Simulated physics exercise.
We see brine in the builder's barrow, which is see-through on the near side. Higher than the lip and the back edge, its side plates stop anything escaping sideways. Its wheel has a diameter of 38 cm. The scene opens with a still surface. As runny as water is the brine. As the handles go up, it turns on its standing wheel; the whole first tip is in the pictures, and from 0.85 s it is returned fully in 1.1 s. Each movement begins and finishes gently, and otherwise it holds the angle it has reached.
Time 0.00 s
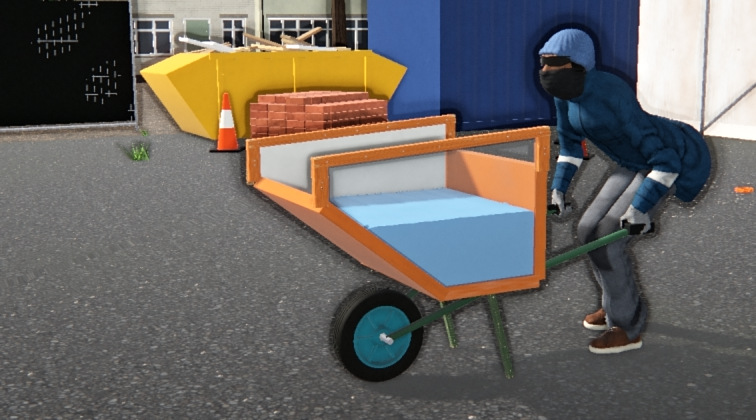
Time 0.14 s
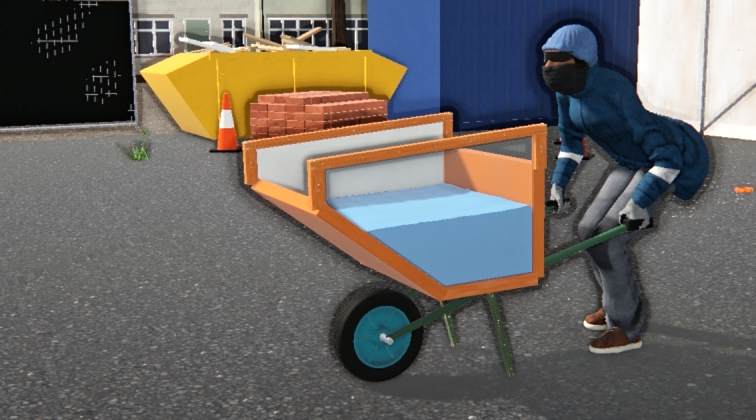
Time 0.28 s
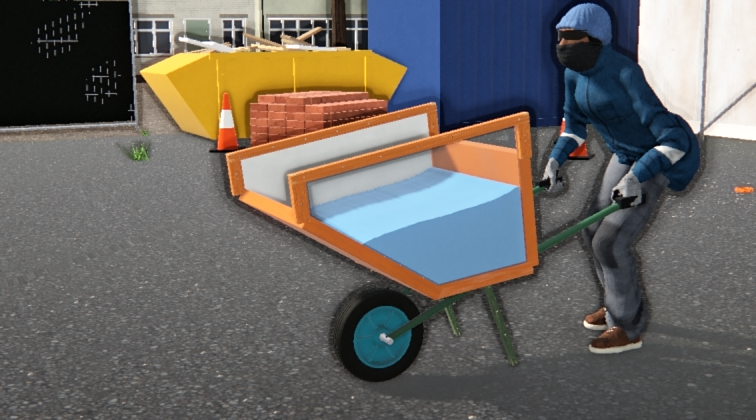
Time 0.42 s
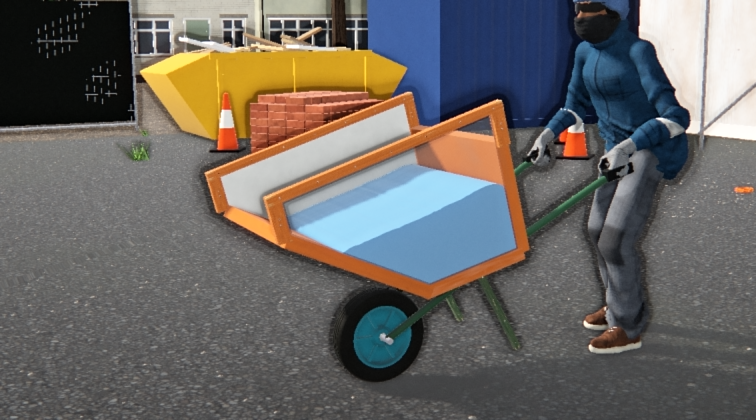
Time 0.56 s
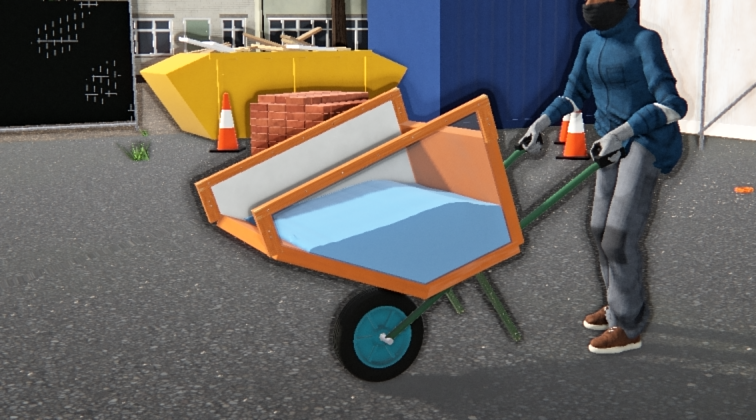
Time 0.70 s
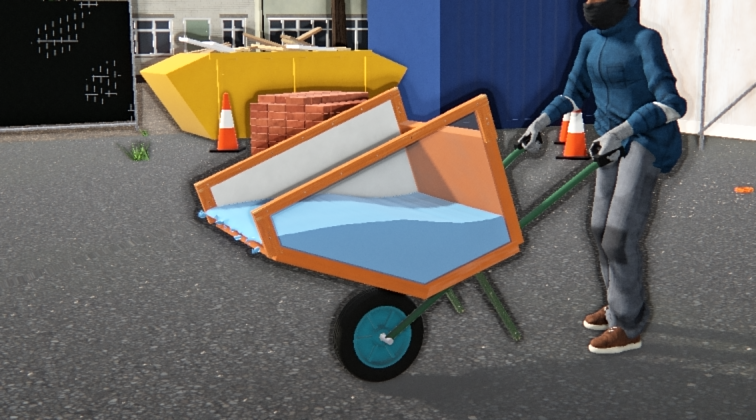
The clip opens on a masked builder in a blue cap bending to grip an orange-framed barrow of pale blue liquid with a see-through side. The builder straightens and raises the handles, tilting the barrow forwards to the left on its wheel, and the liquid shifts, then begins running over the front lip.
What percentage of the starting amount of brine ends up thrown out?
About 34 per cent.
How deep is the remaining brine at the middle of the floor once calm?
About 14 cm.
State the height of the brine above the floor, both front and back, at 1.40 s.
Roughly 18 cm in front and 6 cm behind.
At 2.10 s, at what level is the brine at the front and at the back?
Front: 22 cm; back: 26 cm.
Then, 1.40 s in, the barrow is at 9° forwards, the surface stands 7 cm at the back and 18 cm at the front; 30 per cent is out, over the front.
Then, 2.10 s in, the surface stands 26 cm at the back and 22 cm at the front; 31 per cent is out, over the front.
Then, 2.75 s in, the surface stands 12 cm at the back and 17 cm at the front; 34 per cent is out, over the front.
Then, 4.84 s in, 34 per cent is out, over the front, 32 of 92 litres.
